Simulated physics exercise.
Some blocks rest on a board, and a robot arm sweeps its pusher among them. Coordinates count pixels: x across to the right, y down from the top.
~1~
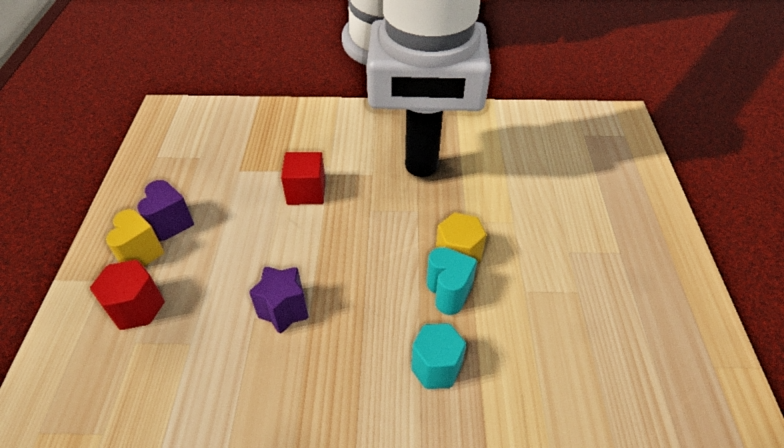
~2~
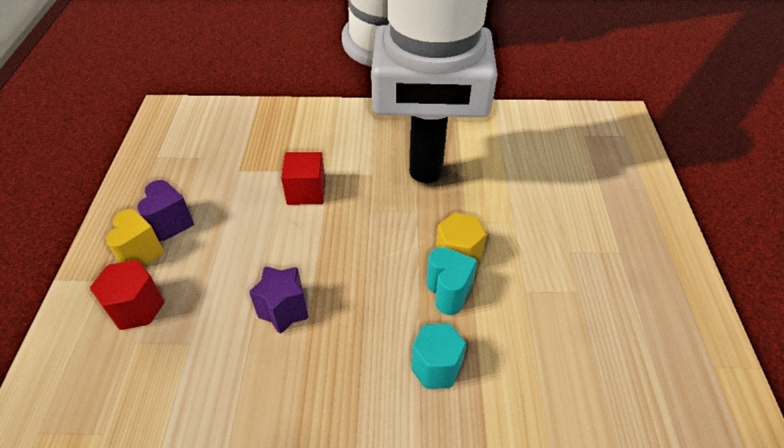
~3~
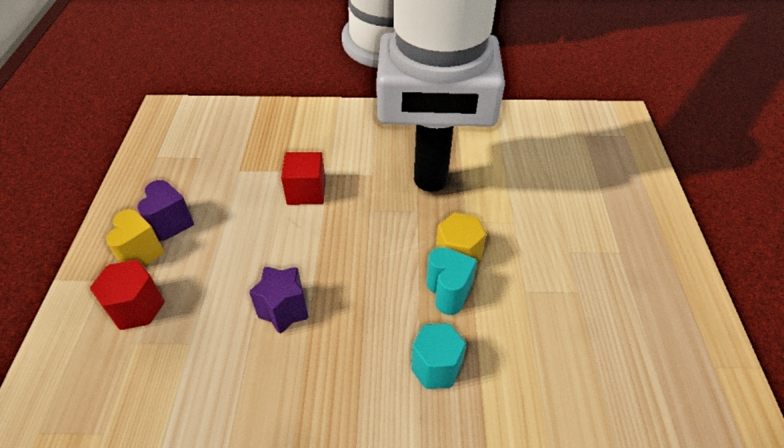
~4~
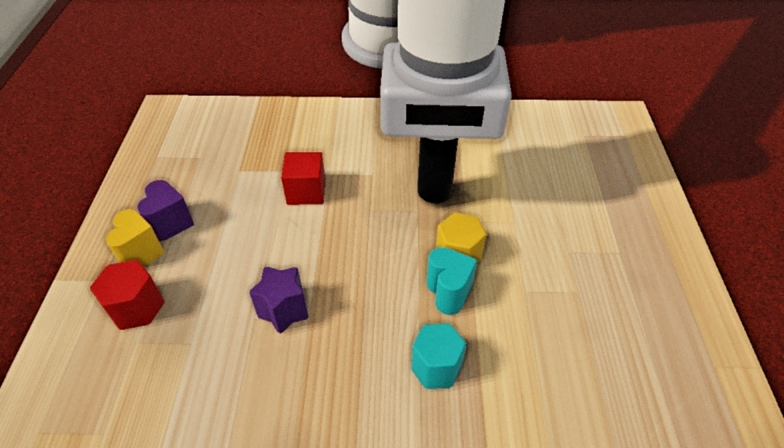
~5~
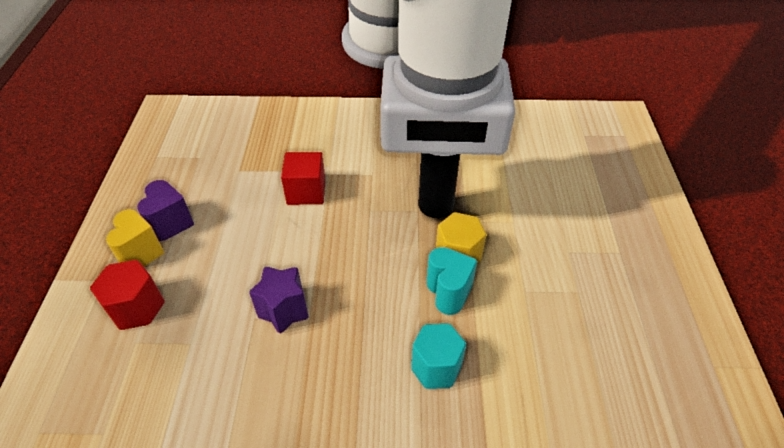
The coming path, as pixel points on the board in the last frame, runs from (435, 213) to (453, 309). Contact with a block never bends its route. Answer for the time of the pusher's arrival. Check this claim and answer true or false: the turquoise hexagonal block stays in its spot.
Answer: False.
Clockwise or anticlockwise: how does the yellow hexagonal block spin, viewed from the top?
It rotates counterclockwise.
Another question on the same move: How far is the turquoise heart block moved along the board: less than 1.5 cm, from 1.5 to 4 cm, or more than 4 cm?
It travels more than 4 cm.
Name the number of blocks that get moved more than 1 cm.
In total, three or more blocks get moved by over 1 cm.
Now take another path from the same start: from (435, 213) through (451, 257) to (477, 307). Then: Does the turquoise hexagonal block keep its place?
Final answer: Yes.
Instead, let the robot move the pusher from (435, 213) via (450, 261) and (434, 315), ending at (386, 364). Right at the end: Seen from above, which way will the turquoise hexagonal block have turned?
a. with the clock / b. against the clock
It's a.
The first path, step by step. One third of the way, pusher at (442, 235); turquoise heart block at (453, 270); yellow hexagonal block at (471, 241), turned 15° clockwise.
Two thirds of the way, pusher at (448, 267); turquoise heart block at (455, 286), turned 15° clockwise; yellow hexagonal block at (491, 263), turned 25° anticlockwise.
At the end, pusher at (454, 302); turquoise hexagonal block at (440, 362), turned 45° clockwise; turquoise heart block at (470, 325); yellow hexagonal block at (500, 270), turned 45° anticlockwise.
